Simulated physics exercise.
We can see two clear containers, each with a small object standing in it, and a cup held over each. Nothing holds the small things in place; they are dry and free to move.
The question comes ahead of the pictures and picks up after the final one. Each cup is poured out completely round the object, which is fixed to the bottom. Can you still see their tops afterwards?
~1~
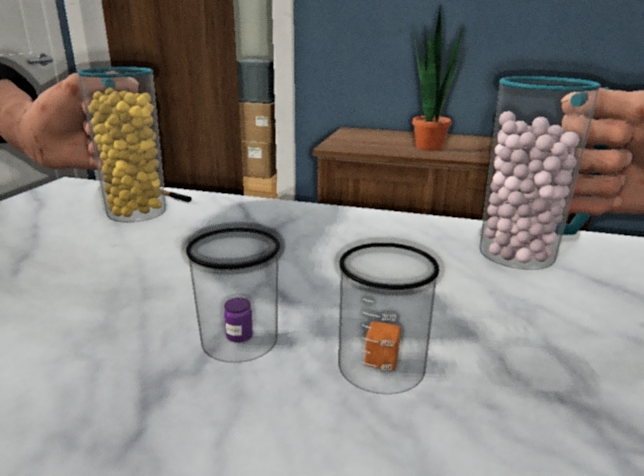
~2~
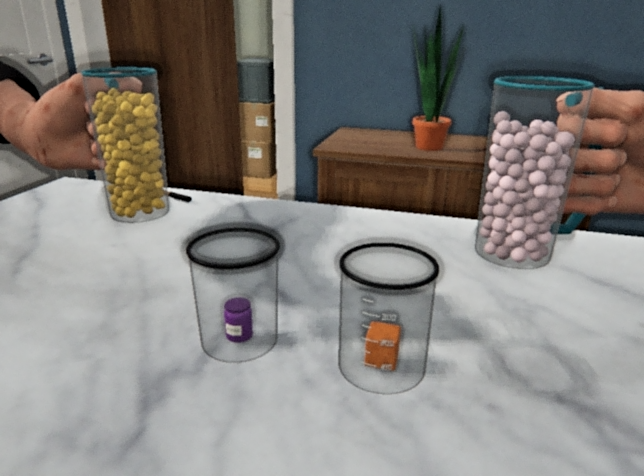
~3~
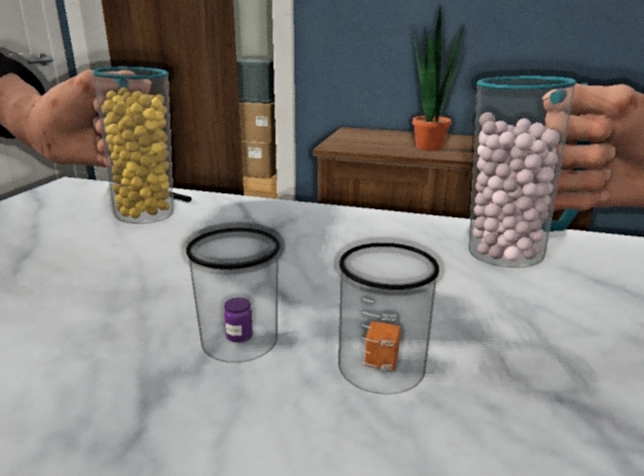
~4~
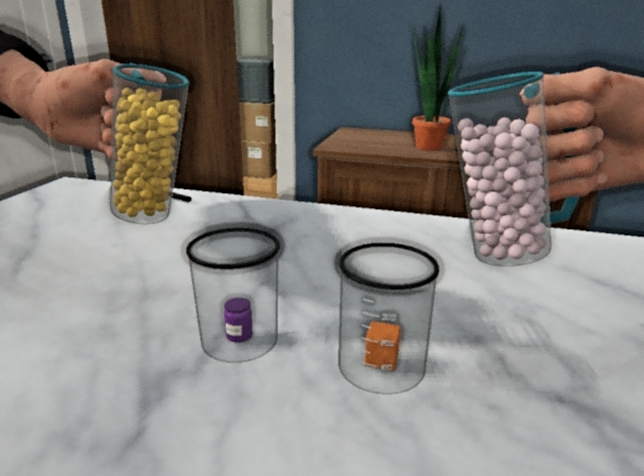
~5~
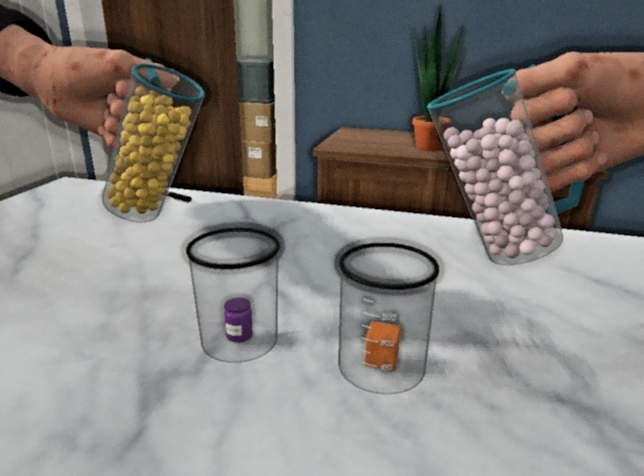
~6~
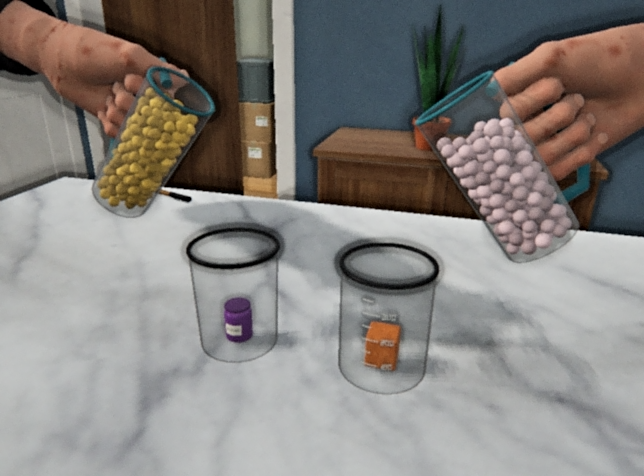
The left thing is swallowed up, and the right thing is swallowed up.
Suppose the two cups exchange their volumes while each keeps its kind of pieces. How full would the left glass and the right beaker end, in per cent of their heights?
Fill heights - left near 60 %, right near 60 %.
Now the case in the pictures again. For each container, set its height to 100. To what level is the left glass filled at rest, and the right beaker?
The left one comes to 60 %, the right one to 60 %.
Then, 0.59 s past the last view, left glass empty, all of its cupful still in the cup; right beaker empty, all of its cupful still in the cup.
Then, 1.10 s past the last view, left glass nearly empty, most of its cupful still in the cup; right beaker nearly empty, about two thirds of its cupful still in the cup.
Then, 1.54 s past the last view, left glass half full, none of its cupful still in the cup; right beaker half full, none of its cupful still in the cup.
Finally, left glass two thirds full (surface near (236, 283)), nothing beside it; right beaker half full (surface near (386, 307)), nothing beside it; the left thing is covered; the right thing is covered.
